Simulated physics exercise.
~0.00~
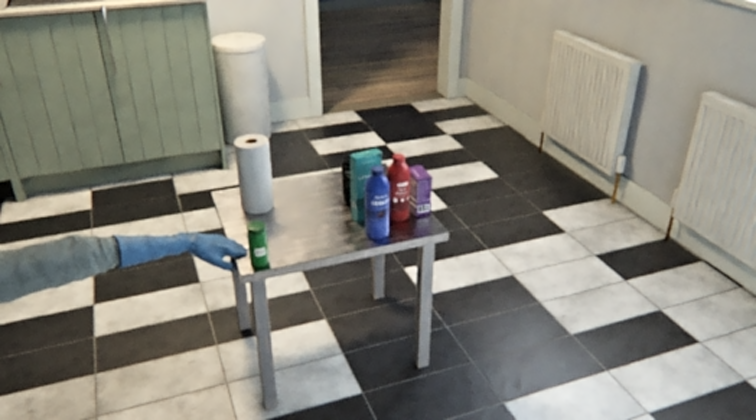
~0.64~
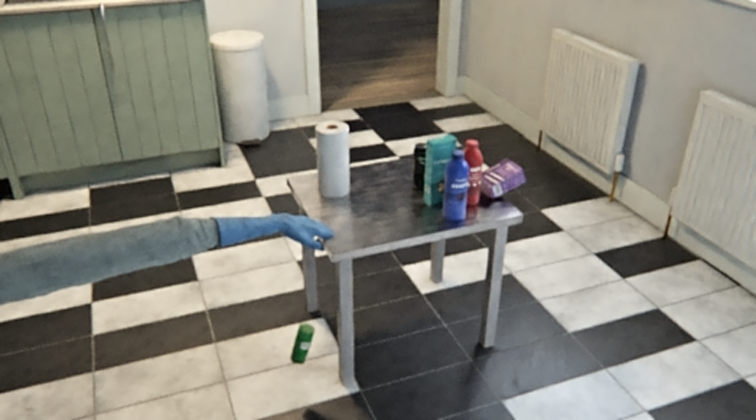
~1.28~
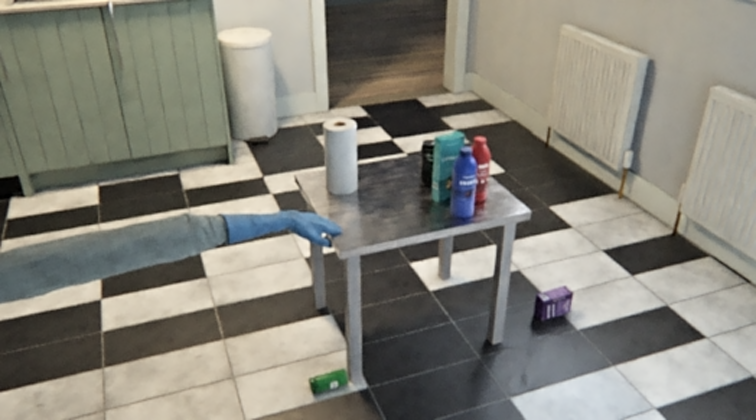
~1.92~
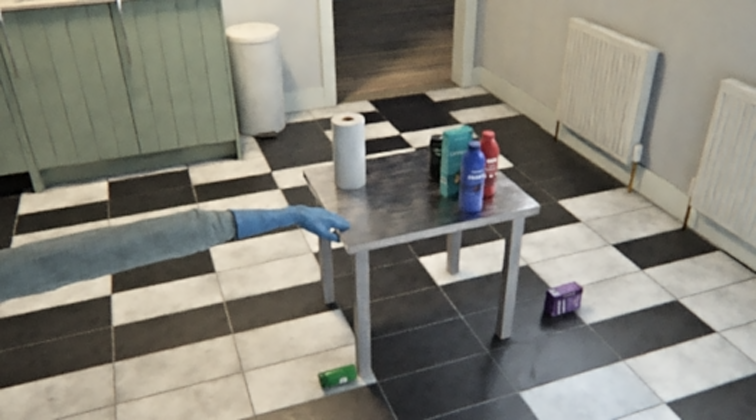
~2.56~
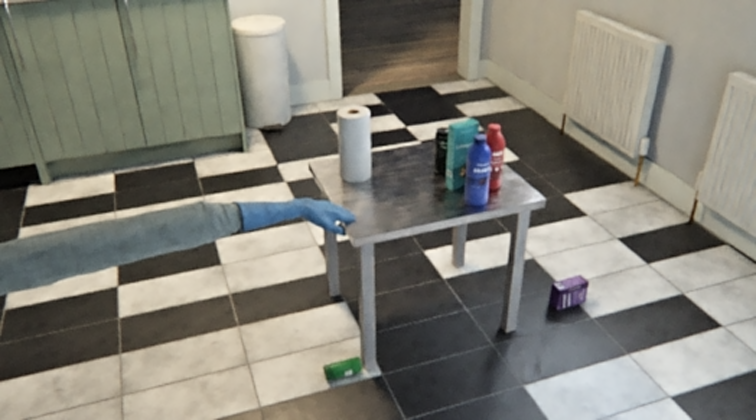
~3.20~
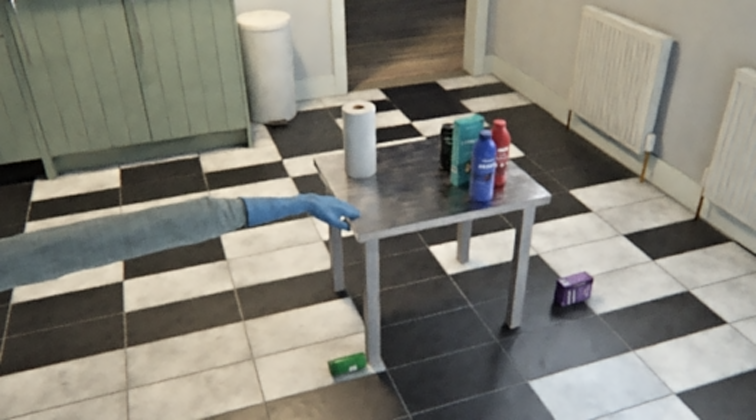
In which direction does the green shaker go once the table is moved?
The green shaker moves down, dropping from the table to the tiled floor.
